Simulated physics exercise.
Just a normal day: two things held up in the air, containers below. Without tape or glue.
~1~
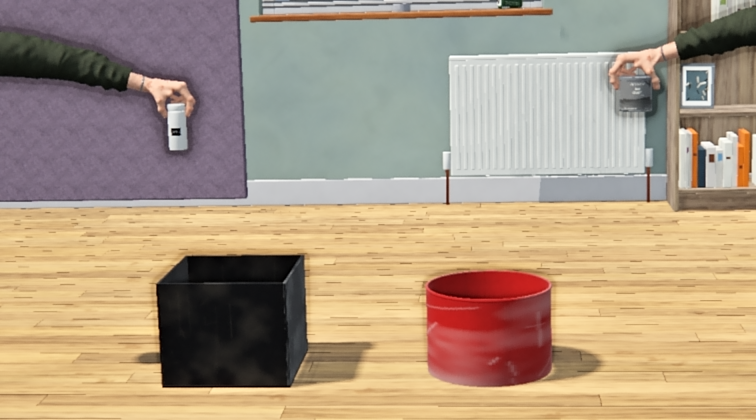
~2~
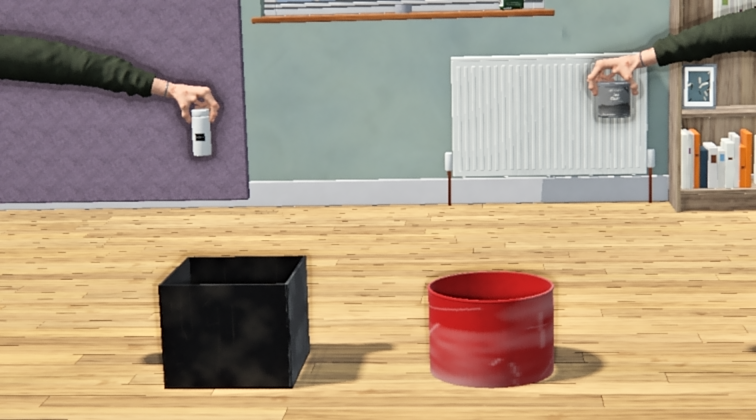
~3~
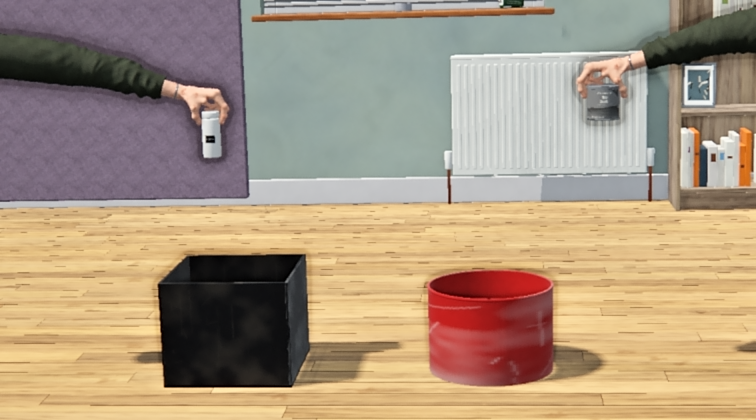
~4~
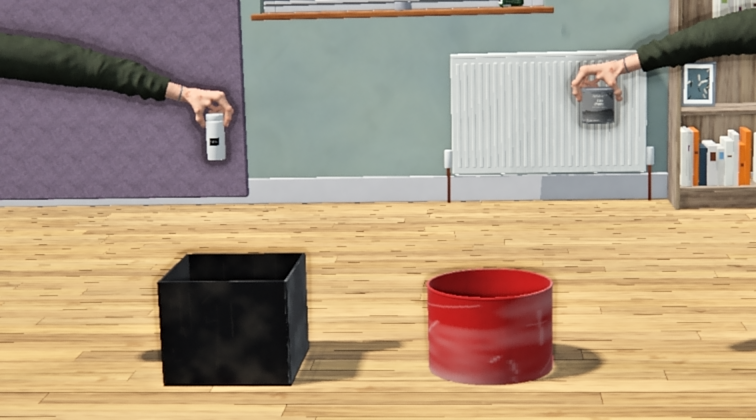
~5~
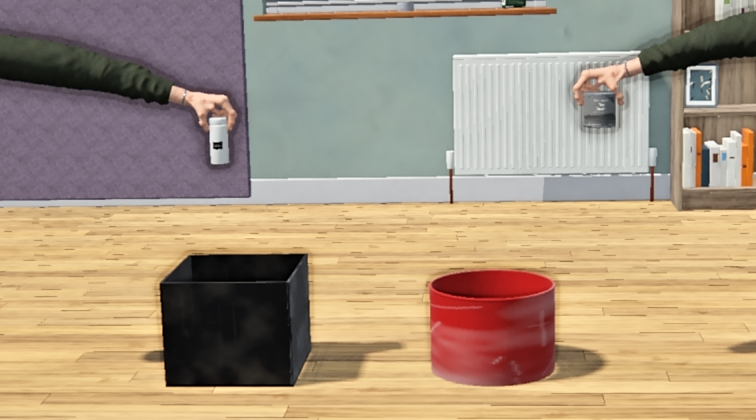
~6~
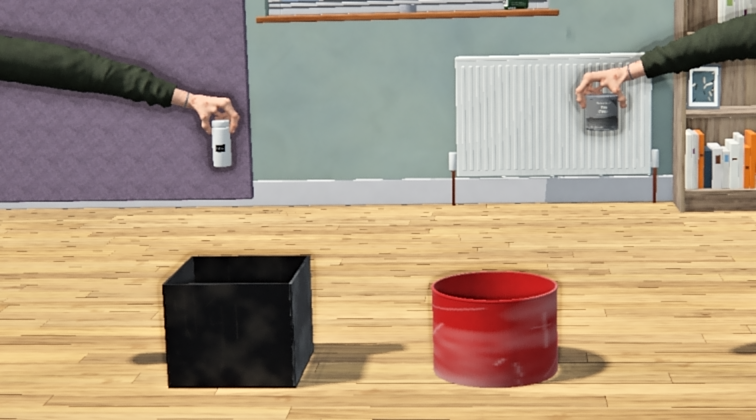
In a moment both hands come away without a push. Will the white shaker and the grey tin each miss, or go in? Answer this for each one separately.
In the end white shaker: In; grey tin: Out.
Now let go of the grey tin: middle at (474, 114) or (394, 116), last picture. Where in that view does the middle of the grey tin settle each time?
Roughly (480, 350) and (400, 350).
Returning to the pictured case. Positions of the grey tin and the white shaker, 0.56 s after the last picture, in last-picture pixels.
For the first, (602, 324); for the second, (231, 325).
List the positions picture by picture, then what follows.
In the first frame, still on the way; white shaker (177, 127); grey tin (636, 94); right bin (489, 326).
In the second frame, still on the way; grey tin (614, 99); left crate (238, 320).
In the third frame, still on the way; white shaker (211, 134); right bin (491, 326).
In the fourth frame, still on the way; grey tin (598, 105); left crate (237, 317).
In the fifth frame, still on the way; white shaker (219, 140); right bin (492, 326).
In the sixth frame, in place, still held; white shaker (222, 143); grey tin (602, 112); left crate (241, 320).
Then, 0.22 s after the last picture, white shaker falling near (224, 200); grey tin falling near (602, 171).
Then, 0.36 s after the last picture, white shaker falling near (230, 319); grey tin falling near (602, 294).
Then, 0.56 s after the last picture, white shaker falling near (231, 325); grey tin down below near (602, 324).
At rest, the white shaker is caught, near (232, 346); the grey tin falls beside it, near (602, 353).
